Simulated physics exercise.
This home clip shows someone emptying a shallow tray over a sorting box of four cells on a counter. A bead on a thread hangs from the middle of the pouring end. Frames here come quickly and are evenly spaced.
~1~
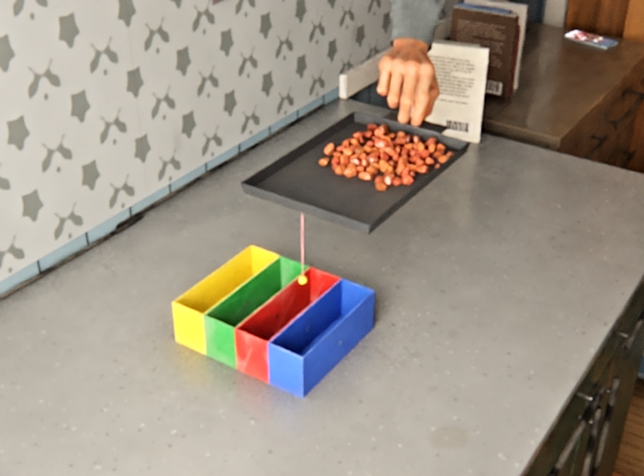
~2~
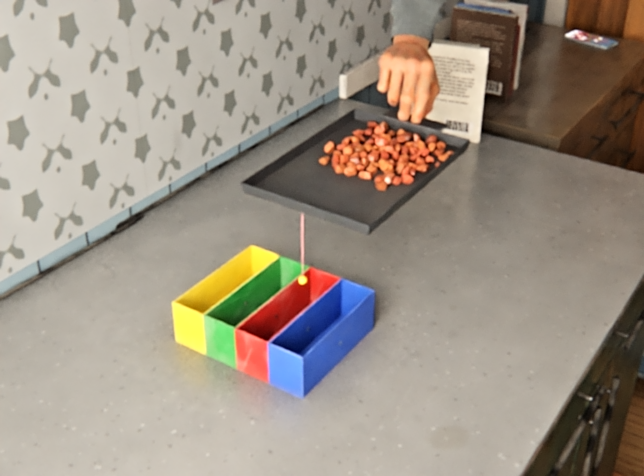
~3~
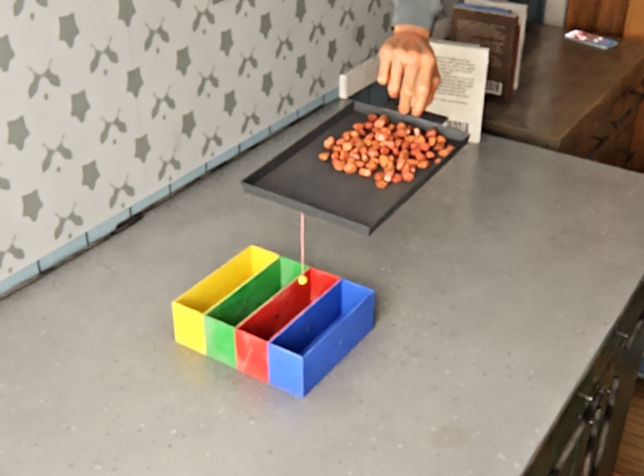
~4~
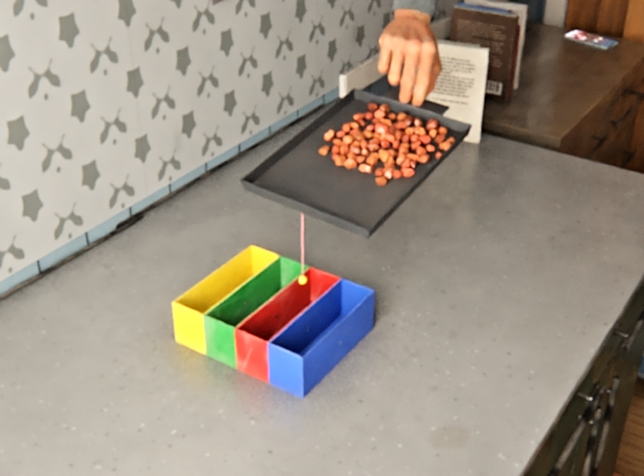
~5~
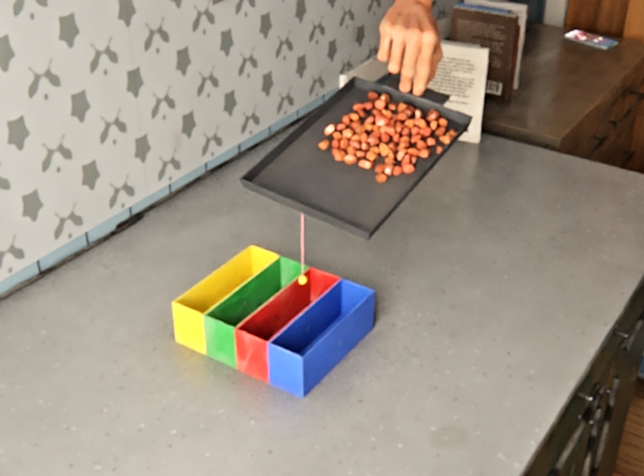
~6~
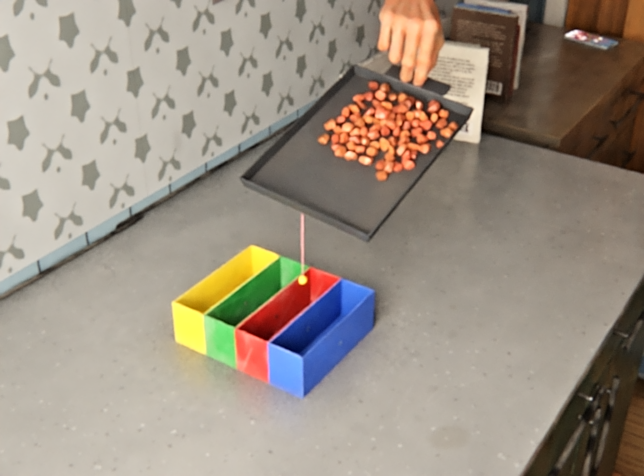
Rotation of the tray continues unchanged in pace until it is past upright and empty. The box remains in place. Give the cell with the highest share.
Highest share: The blue cell.
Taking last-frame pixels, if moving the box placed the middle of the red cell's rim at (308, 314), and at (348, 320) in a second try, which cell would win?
So it would be the blue cell first and that red cell after that.
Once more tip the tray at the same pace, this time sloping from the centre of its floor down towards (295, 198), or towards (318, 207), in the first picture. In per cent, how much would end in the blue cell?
Near 0 % and, after that, 30 %.
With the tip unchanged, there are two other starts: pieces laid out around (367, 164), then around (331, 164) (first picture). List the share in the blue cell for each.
From the first start you get 30 in a hundred, from the second 40 in a hundred.
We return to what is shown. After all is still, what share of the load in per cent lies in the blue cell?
Roughly 30 percent.
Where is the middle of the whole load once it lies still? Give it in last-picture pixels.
Roughly at pixel (352, 372).
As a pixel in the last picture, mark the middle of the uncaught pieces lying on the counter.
My estimate puts the centre near (369, 385).
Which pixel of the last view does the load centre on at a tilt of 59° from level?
Somewhere about (351, 208).
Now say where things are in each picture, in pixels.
In the first frame, corners of the pouring end near (244, 182) and (369, 223), level; middle of the load near (384, 152), bits of crushed brick; bead on its thread near (303, 280); yellow cell near (190, 324); green cell near (220, 338); red cell near (252, 352); blue cell near (286, 367).
In the second frame, corners of the pouring end near (244, 182) and (368, 224), level; middle of the load near (385, 150).
In the third frame, corners of the pouring end near (244, 181) and (368, 226), tipped barely, lowest at the right corner; middle of the load near (385, 145).
In the fourth frame, corners of the pouring end near (244, 179) and (368, 228), tipped a little, lowest at the right corner; middle of the load near (385, 144).
In the fifth frame, corners of the pouring end near (243, 178) and (368, 231), tipped a little, lowest at the right corner; middle of the load near (385, 130).
In the sixth frame, corners of the pouring end near (243, 177) and (368, 233), tipped clearly, lowest at the right corner; middle of the load near (386, 123); yellow cell near (190, 324); green cell near (220, 338); red cell near (252, 352); blue cell near (286, 367).
Shortly afterwards, tray tipped steeply; the bulk on the tray; only a few in the blue cell; a little falling or outside the box.
Next, tray tipped right over; near a quarter on the tray; near a quarter in the blue cell; only a few in the red cell; near two thirds falling or outside the box.
Some moments later, tray tipped past a quarter turn; near a third in the blue cell; only a few in the red cell; near two thirds falling or outside the box.
In the end, tray tipped past a quarter turn; near a third in the blue cell; only a few in the red cell; none at all in the green cell; none at all in the yellow cell; near two thirds outside the box.
